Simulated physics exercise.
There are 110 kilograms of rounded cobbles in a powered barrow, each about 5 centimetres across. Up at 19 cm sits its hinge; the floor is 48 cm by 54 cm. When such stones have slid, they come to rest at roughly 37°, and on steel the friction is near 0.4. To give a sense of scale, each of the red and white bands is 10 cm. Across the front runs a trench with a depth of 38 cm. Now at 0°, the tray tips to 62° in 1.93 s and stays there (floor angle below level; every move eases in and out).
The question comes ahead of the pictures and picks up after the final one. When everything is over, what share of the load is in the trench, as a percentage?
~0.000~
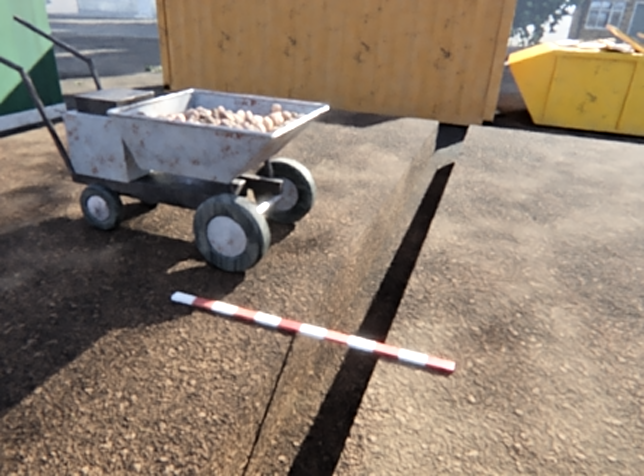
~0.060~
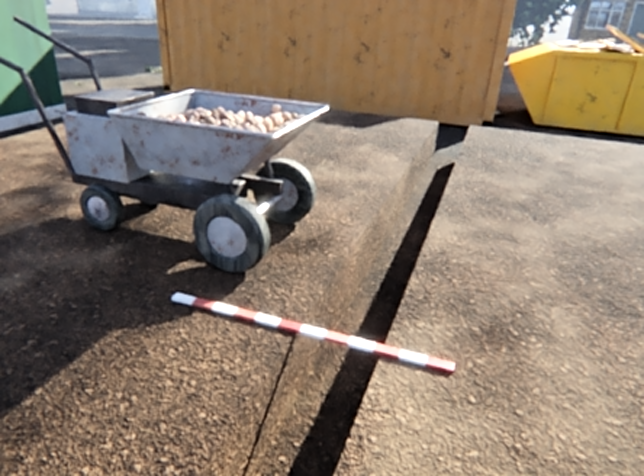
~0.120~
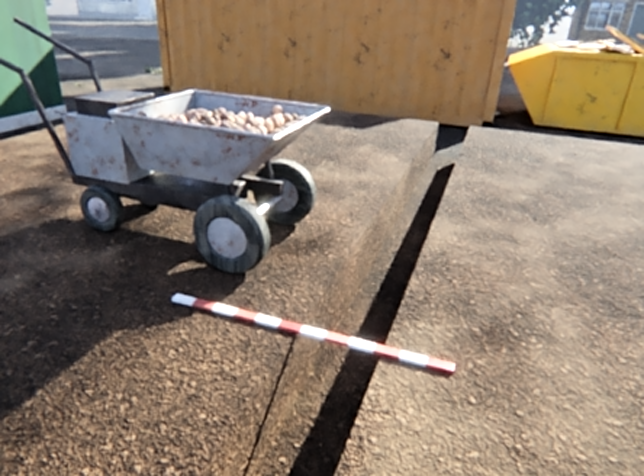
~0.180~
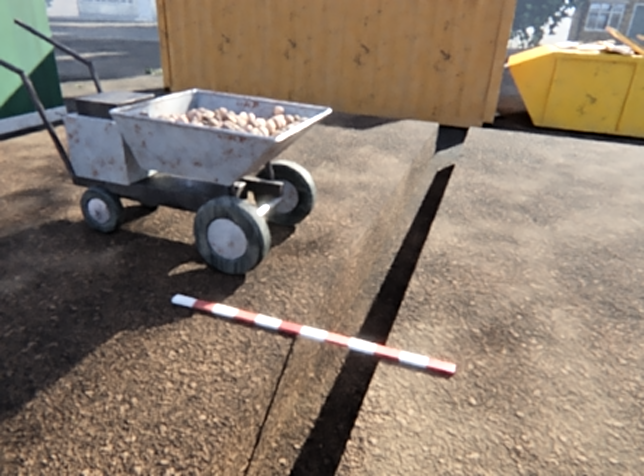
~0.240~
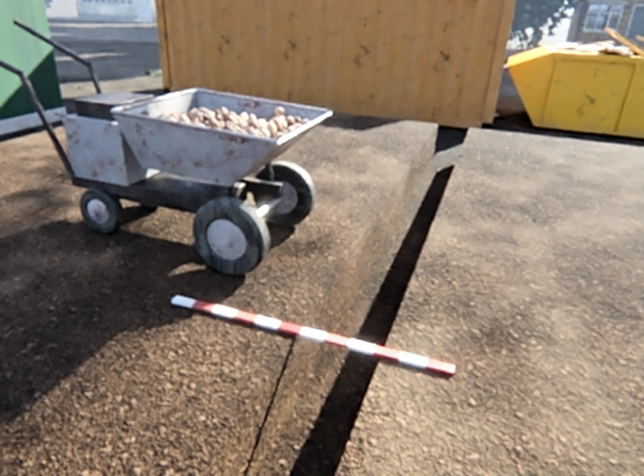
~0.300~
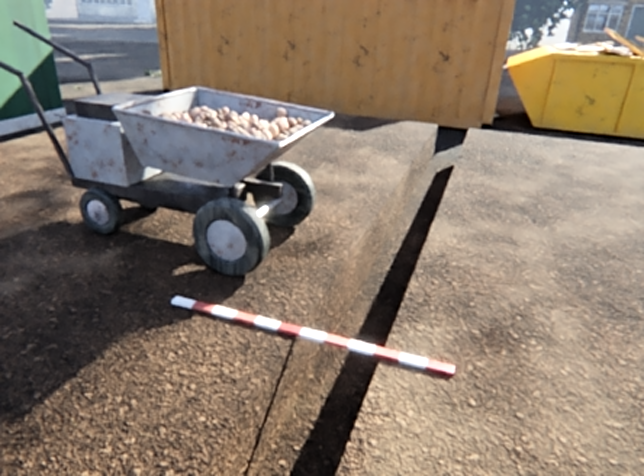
Close to 92 in a hundred.
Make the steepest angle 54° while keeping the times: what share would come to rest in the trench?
I'd expect around 75 in a hundred.
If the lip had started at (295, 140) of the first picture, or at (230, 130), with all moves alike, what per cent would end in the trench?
Around 70% for the first place and 95% for the second.
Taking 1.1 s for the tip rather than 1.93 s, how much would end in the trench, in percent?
Then about 85 per cent.
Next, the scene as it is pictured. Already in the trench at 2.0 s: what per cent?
40 per cent, give or take.
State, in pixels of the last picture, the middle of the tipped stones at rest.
Look at roughly (379, 322).
After 1.5 s the floor is at 52°; 99 % in the tray, 1 % in the trench; the foremost stones are at (355, 218).
After 2.0 s the floor is at 62°; 58 % in the tray, 39 % in the trench, 3 % past the trench; the foremost stones are at (433, 285).
After 2.4 s the floor is at 62°; 29 % in the tray, 63 % in the trench, 8 % past the trench; the foremost stones are at (492, 296).
After 4.3 s the floor is at 62°; 0 % in the tray, 92 % in the trench, 8 % past the trench; the foremost stones are at (516, 296).
